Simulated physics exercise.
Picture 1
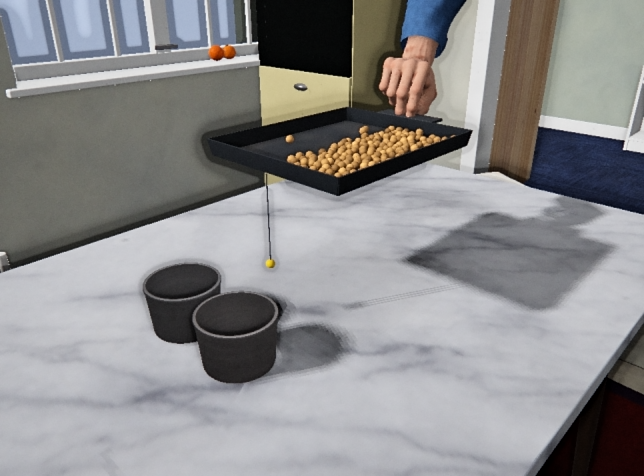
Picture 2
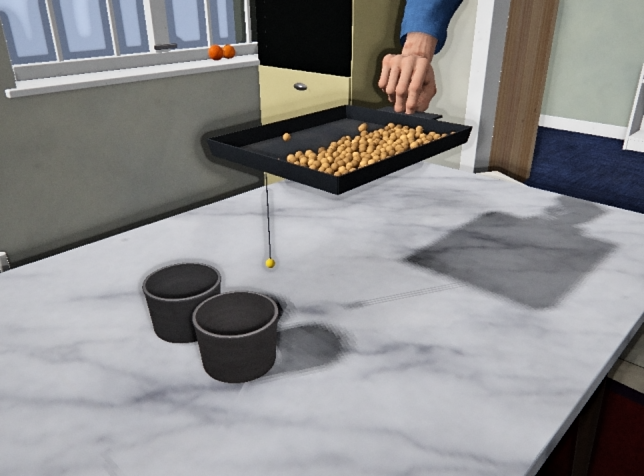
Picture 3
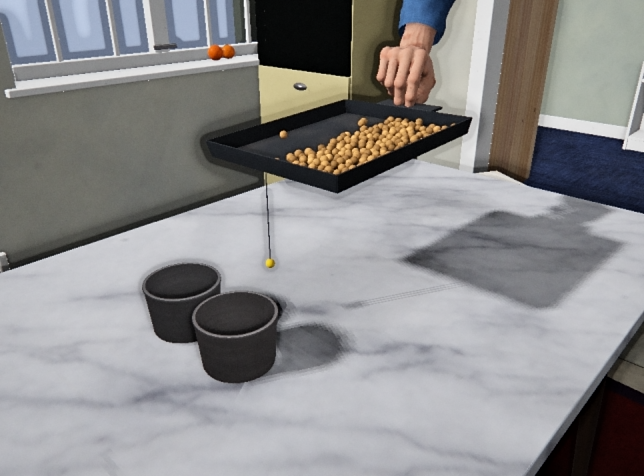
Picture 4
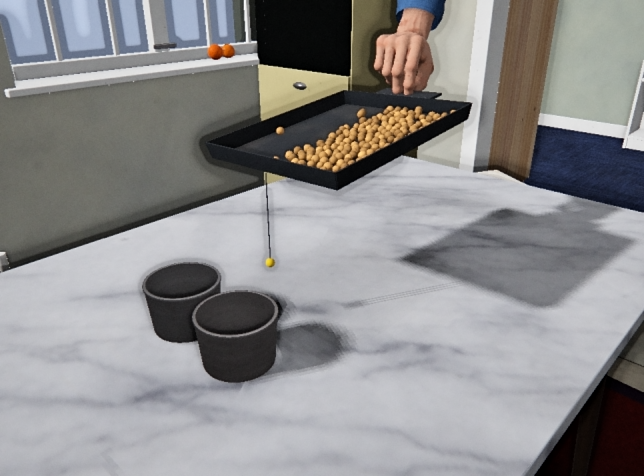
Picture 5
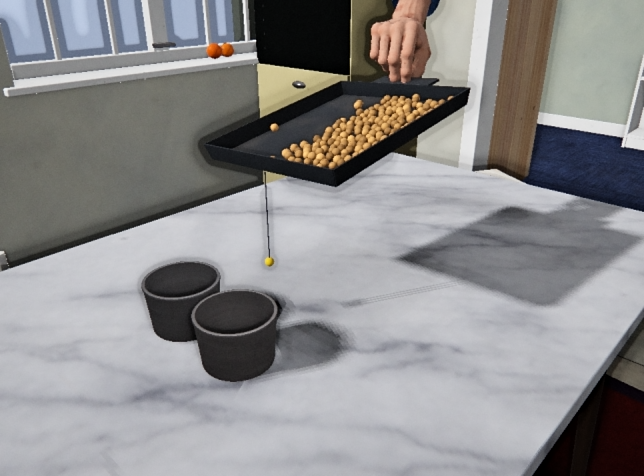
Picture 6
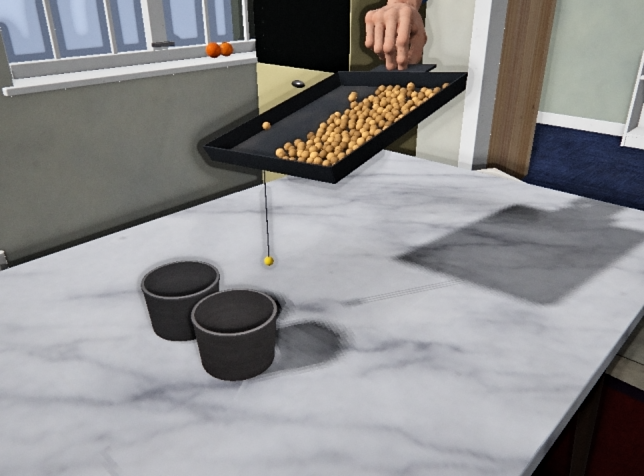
In this clip, a hand holds a dark tray of round wooden beads above a marble table with two dark dishes and gradually tilts it, raising the far side, as the beads shift slightly toward the lower left.
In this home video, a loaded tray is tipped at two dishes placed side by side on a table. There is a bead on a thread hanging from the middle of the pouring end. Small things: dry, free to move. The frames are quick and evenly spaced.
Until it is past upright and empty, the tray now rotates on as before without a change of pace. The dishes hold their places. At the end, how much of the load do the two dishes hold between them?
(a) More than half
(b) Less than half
The answer is b.
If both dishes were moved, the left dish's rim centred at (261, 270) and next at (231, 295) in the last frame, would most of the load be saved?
Try 1: A minority of it. Try 2: A minority of it.
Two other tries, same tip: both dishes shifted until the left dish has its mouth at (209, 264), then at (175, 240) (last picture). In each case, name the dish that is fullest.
Well, the left-side one at the first spot and the right-side one at the second.
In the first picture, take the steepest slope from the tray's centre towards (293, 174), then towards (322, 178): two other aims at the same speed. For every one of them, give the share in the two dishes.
I'd expect around 20 in a hundred first and around 0 in a hundred second.
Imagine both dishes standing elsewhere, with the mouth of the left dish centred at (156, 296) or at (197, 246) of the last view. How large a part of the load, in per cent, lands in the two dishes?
Roughly 0% on the first try and 80% on the second.
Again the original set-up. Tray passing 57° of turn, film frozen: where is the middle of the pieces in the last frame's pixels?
In the last view, the load is centred close to (250, 148).
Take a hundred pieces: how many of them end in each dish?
Per hundred pieces: Left dish roughly 10, right dish roughly 0.
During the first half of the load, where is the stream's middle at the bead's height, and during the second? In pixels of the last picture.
(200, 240) for the early half, (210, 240) for the late half.
Just after the last frame, tray tipped steeply; almost all on the tray; just a few in the left dish; just a few outside both; about a tenth in the air.
A moment on, tray tipped right over; roughly a quarter on the tray; just a few in the right dish; about a tenth in the left dish; roughly a third outside both; roughly a quarter in the air.
Further on, tray tipped past a quarter turn; just a few in the right dish; about a tenth in the left dish; almost all outside both.
When it is over, tray tipped past a quarter turn; just a few in the right dish; about a tenth in the left dish; almost all outside both.
